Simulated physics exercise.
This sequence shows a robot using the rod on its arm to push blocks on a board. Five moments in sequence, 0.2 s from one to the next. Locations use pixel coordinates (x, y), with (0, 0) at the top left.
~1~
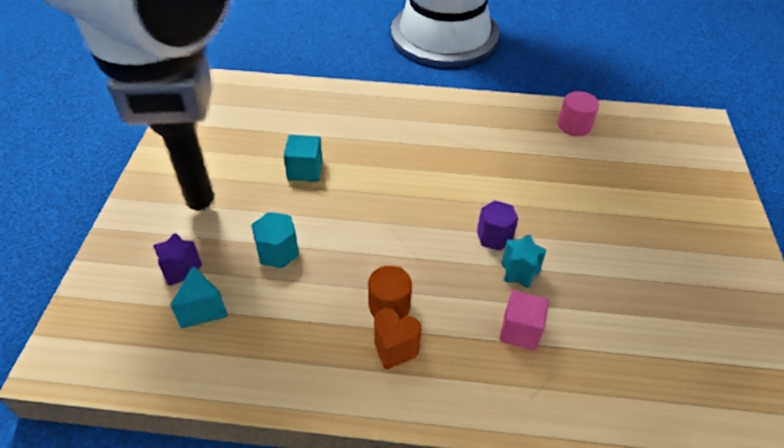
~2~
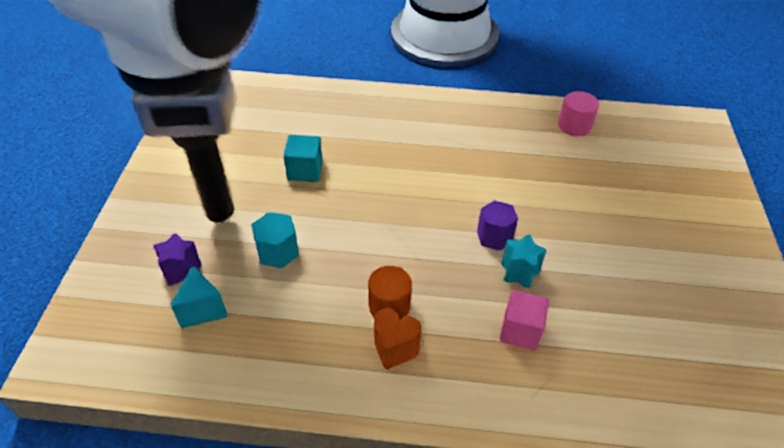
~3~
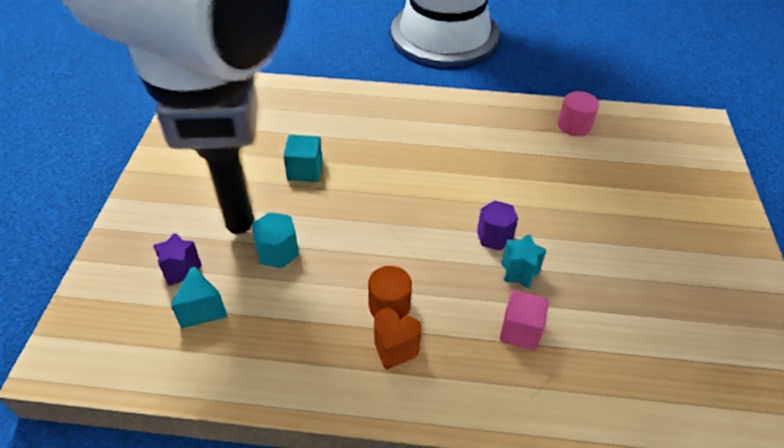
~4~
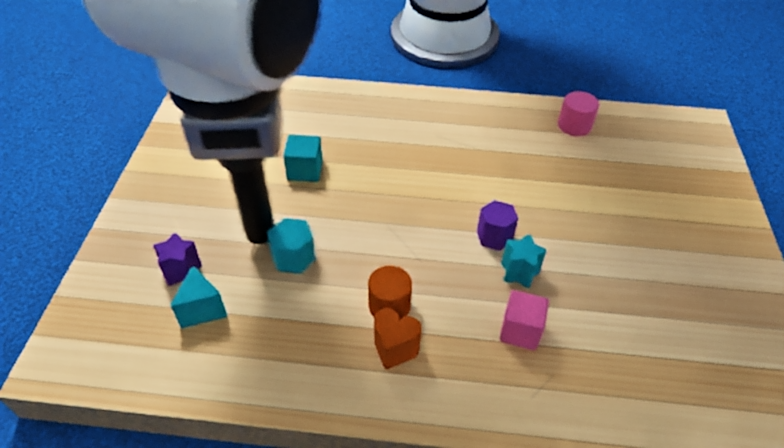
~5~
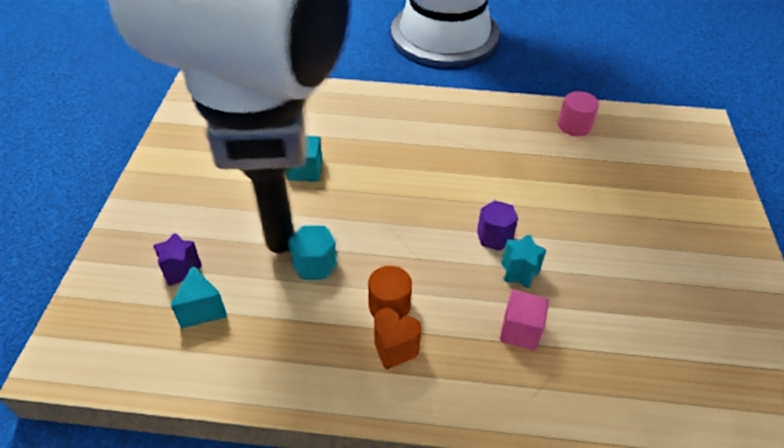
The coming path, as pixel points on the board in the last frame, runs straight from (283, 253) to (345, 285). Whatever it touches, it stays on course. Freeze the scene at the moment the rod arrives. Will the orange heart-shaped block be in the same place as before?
Yes, I think so.
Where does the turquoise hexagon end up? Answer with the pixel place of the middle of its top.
Final place: (382, 256).
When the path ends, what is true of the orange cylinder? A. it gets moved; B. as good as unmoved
Correct choice: A.
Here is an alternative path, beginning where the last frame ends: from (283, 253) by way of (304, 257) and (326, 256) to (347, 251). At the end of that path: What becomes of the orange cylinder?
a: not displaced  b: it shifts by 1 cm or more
My answer is option a.
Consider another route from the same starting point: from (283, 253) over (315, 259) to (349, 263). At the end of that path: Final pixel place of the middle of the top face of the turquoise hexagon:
Pixel (382, 253).
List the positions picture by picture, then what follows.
Lower end of the rod (201, 202), tops of blocks, turquoise hexagon (273, 227), orange cylinder (390, 282), orange heart-shaped block (396, 327), in the first picture.
Rod (221, 213), blocks as before, in the second picture.
Rod (241, 224), blocks as before, in the third picture.
Rod (261, 234), turquoise hexagon (290, 233), in the fourth picture.
Rod (281, 243), turquoise hexagon (312, 240), orange cylinder (390, 282), orange heart-shaped block (396, 327), in the fifth picture.
What follows on the original path. Halfway along, rod (313, 259); turquoise hexagon (348, 250), turned 20° anticlockwise.
At the end, rod (345, 275); turquoise hexagon (382, 256), turned 45° anticlockwise; orange cylinder (405, 289); orange heart-shaped block not moved.
